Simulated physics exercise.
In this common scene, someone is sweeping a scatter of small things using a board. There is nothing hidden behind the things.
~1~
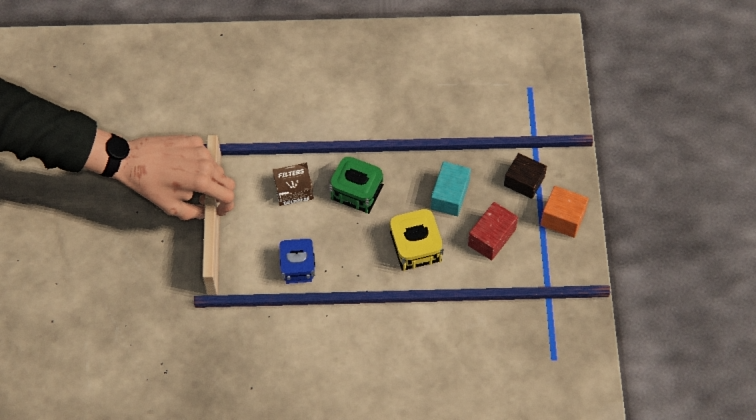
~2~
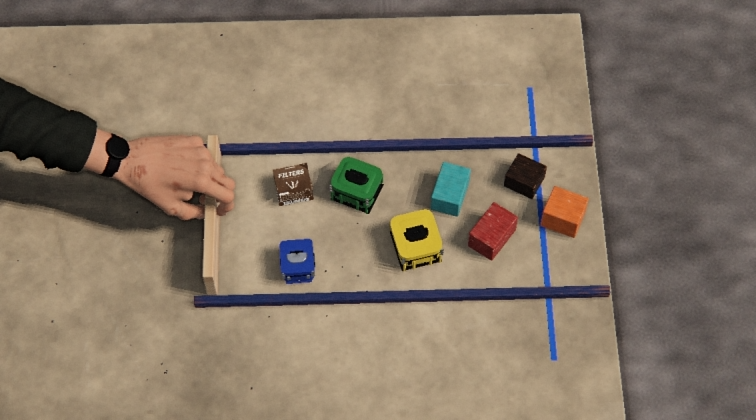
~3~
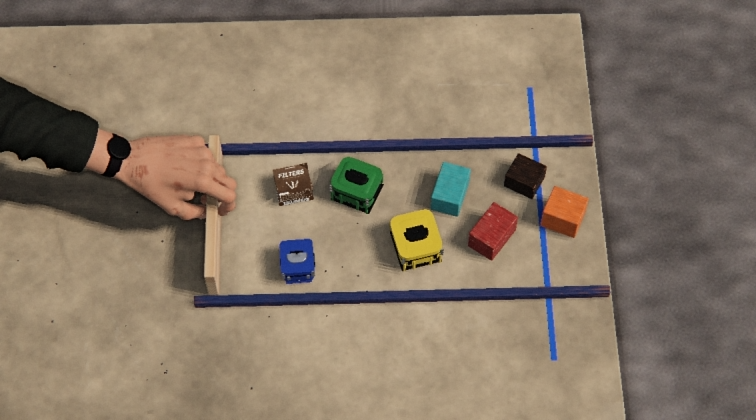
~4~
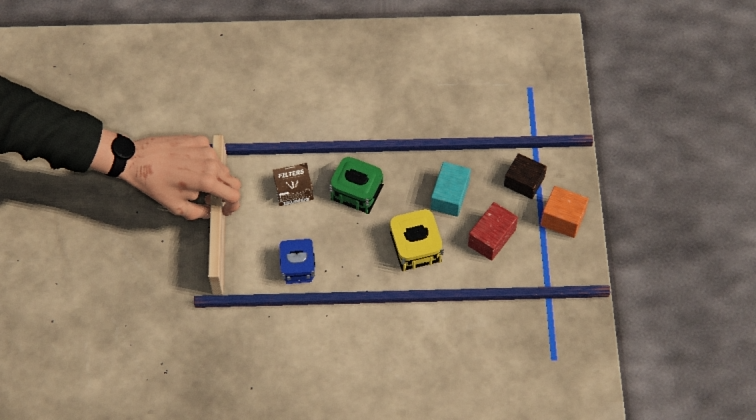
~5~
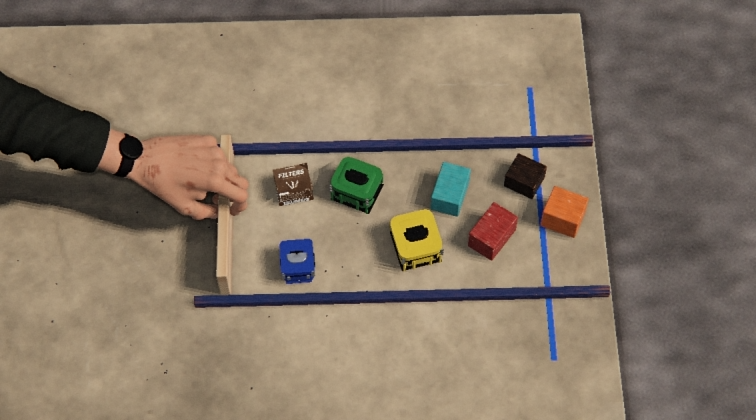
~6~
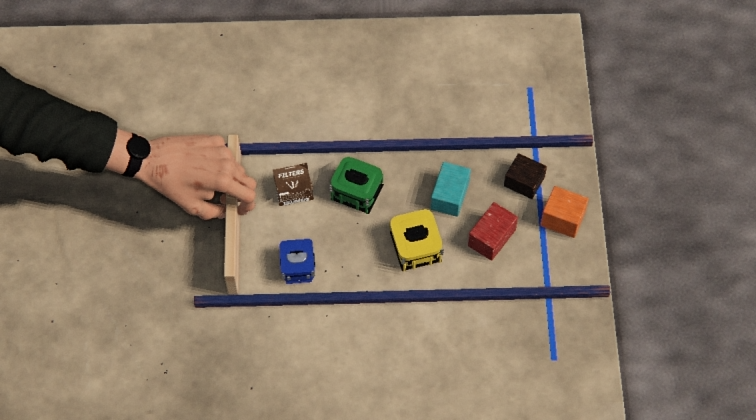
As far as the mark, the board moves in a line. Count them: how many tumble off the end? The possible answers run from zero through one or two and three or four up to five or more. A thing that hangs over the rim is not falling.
Final tally: Three or four.
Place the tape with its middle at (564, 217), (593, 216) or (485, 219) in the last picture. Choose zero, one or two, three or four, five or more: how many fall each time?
In order: 5 or more, 5 or more, 1 or 2.
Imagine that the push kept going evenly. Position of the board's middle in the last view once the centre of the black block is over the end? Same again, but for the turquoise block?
The middle is at (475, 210) when it's the black block, and at (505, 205) when it's the turquoise block.
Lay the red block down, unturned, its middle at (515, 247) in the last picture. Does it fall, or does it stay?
Well, this time it stays in place.
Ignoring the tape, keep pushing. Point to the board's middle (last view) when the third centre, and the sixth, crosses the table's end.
The middle is near (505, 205) first and near (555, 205) after.
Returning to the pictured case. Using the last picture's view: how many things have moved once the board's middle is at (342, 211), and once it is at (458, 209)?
3 and 8.
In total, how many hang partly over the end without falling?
I count 2 overhanging.
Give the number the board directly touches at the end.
It adds up to 2.
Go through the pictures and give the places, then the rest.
The first frame shows orange block (565, 212); black block (525, 176); red block (493, 231); board (212, 215); tape (541, 217).
The second frame shows black block (525, 176); green case (357, 185).
The third frame shows red block (493, 231); yellow case (416, 240).
The fourth frame shows orange block (564, 212); brown box (293, 185).
The fifth frame shows black block (525, 176); board (226, 214).
The sixth frame shows orange block (564, 212); black block (525, 176); red block (493, 231); board (233, 214); tape (541, 217).
Soon after, none off yet; orange block at rest near (564, 212); black block at rest near (525, 176); red block at rest near (493, 231).
In the end, the number that fall off is three or four; gone, turquoise block, red block, black block and orange block.
